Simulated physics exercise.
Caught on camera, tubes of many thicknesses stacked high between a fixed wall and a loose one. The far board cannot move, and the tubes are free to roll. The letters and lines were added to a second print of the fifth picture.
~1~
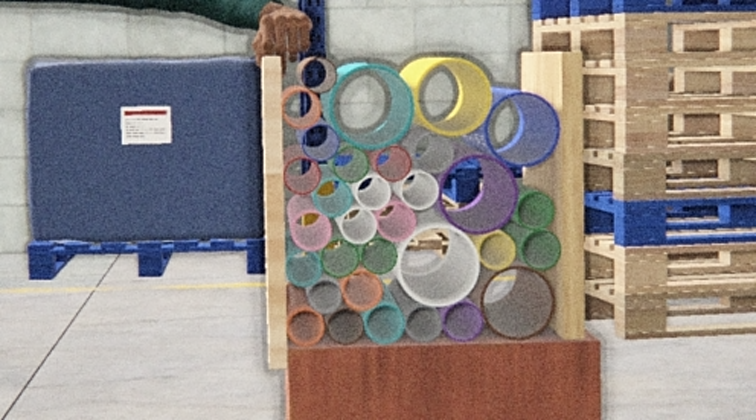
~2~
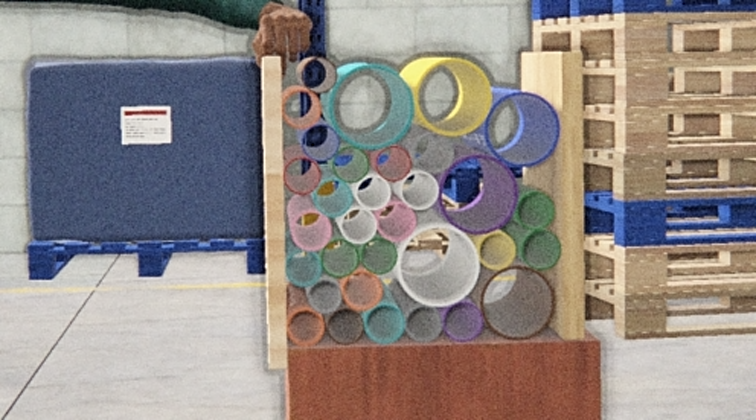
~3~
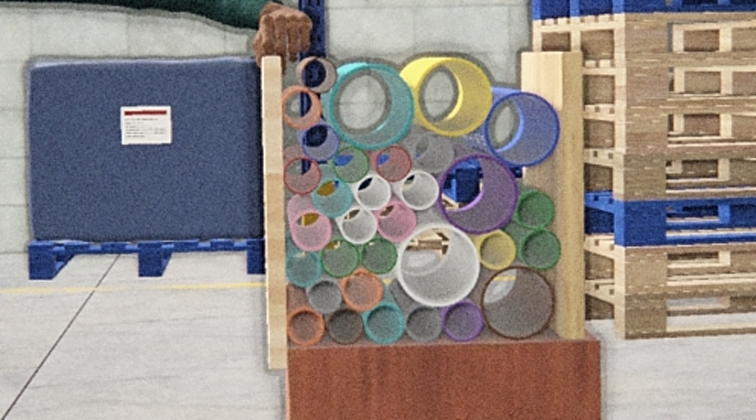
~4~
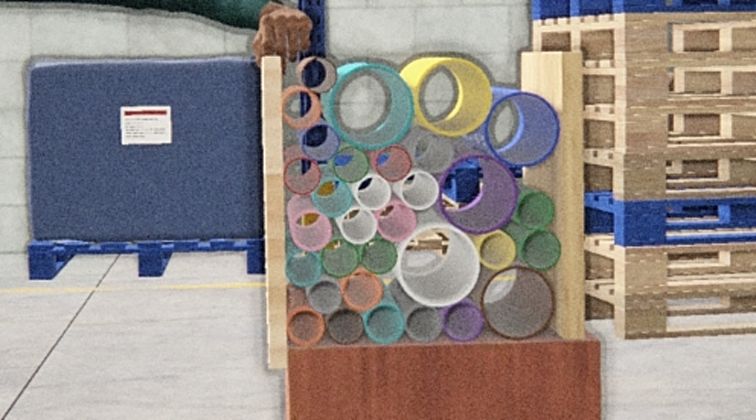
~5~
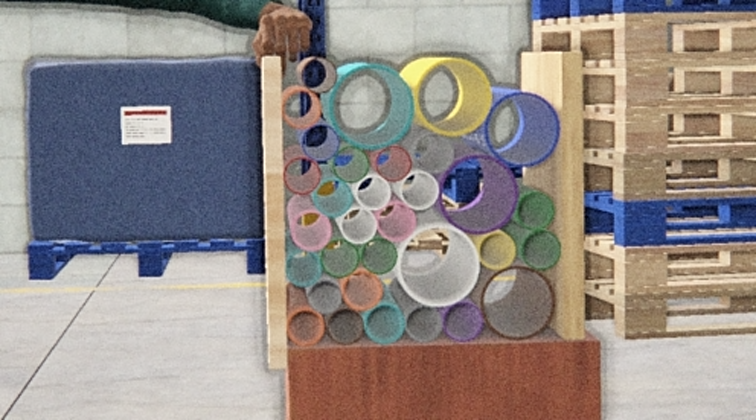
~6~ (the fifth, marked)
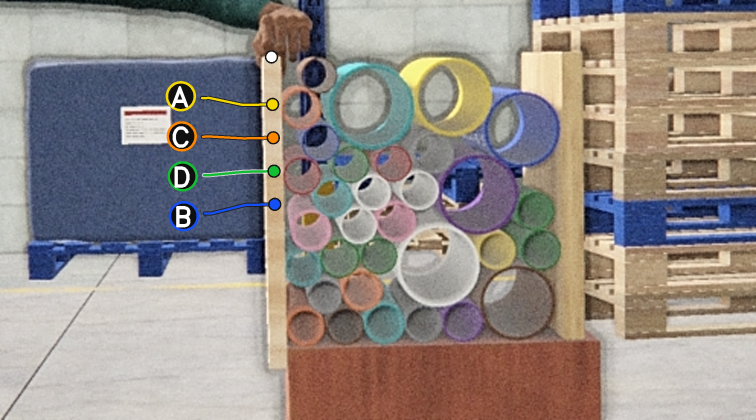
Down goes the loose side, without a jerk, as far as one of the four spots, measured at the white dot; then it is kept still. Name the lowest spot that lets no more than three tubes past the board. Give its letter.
Stop at B.
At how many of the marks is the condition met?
The number is four.
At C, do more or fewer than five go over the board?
It loses fewer than five.
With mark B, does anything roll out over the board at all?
At B: Yes.
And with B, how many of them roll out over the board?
The count is two.
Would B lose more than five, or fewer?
At B, fewer than five.
On the copy, A at (273, 105); B at (275, 204); C at (273, 138); D at (274, 171); the white dot at (272, 57).
On B. First, top of the board (282, 123).
Then, top of the board (283, 198).
Finally, top of the board (284, 204), two out over the board.
By contrast, A none out over the board; C none out over the board; D two out over the board.
